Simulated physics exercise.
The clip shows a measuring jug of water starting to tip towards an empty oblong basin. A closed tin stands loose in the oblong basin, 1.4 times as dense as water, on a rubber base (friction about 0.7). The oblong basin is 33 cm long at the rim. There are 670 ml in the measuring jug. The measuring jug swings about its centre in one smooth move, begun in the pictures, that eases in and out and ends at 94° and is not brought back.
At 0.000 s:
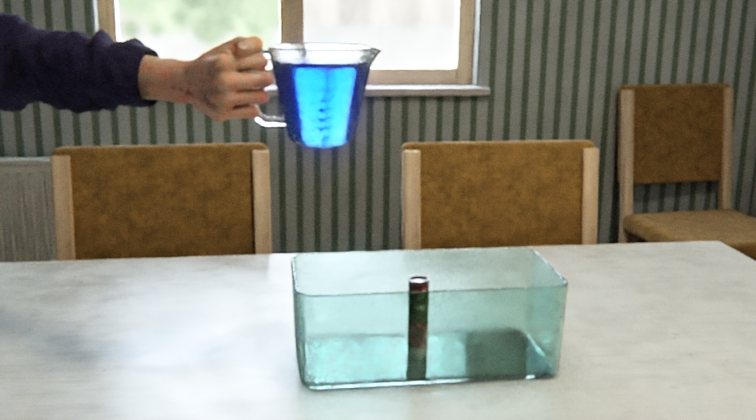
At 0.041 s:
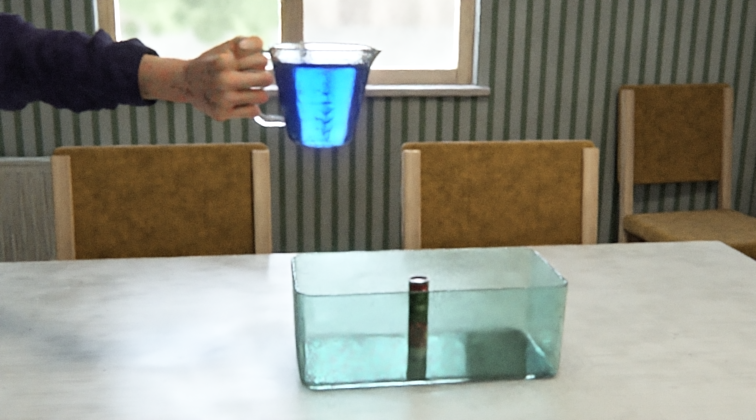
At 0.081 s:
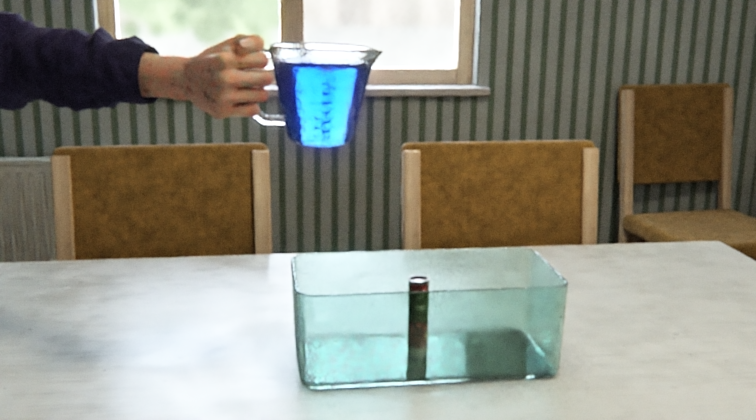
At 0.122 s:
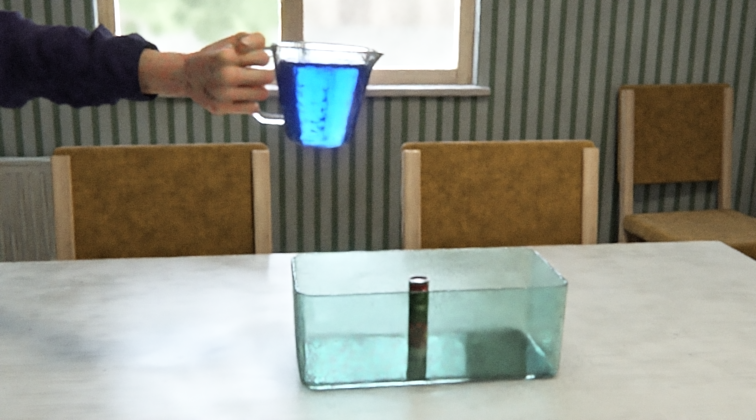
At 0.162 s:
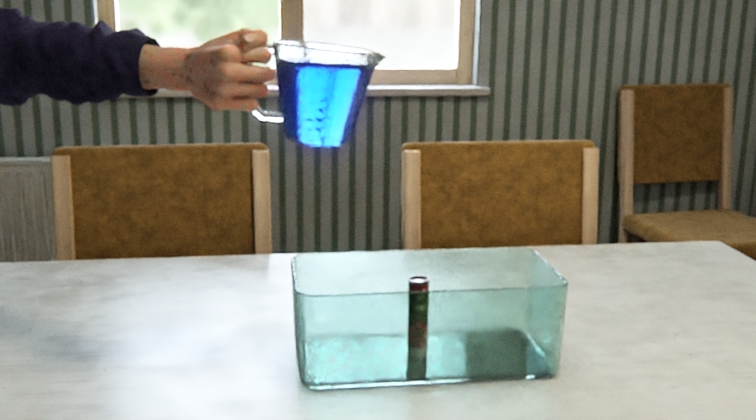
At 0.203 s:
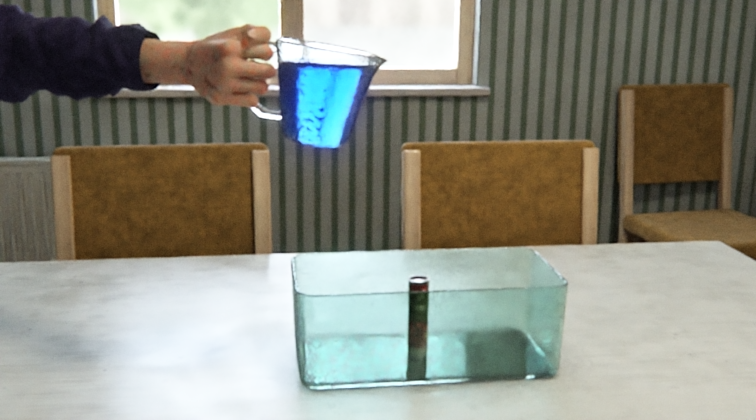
A glass measuring jug of bright blue liquid, held by a hand reaching in from the left, hangs almost still above a clear, greenish oblong basin on a pale table. The jug then tilts slightly and smoothly to the right, its pouring edge dipping, while the basin and the slim upright tin inside it stay still.
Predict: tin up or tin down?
The tin keeps standing.
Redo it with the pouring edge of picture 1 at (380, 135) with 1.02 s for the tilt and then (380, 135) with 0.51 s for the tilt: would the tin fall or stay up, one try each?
First it topples; then it topples.
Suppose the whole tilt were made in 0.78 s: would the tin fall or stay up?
The tin remains upright.
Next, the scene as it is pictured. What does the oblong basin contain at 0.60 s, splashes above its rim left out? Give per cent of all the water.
About 2 per cent.
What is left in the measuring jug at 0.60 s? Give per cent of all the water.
Near 76 in a hundred.
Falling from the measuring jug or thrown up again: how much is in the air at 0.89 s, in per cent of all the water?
About 30 per cent.
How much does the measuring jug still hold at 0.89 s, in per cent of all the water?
Some 24 per cent.
By 0.60 s the tilt is 60° and 76 per cent is still to pour; the tin stands where it began.
By 0.89 s the tilt is 90° and 24 per cent is still to pour; the tin stands where it began.
By 1.19 s the tilt is 94° and 2 per cent is still to pour; the tin stands where it began.
By 1.52 s the tilt is 94° and 0 per cent is still to pour; the tin stands where it began.
At rest the tin stands where it began.
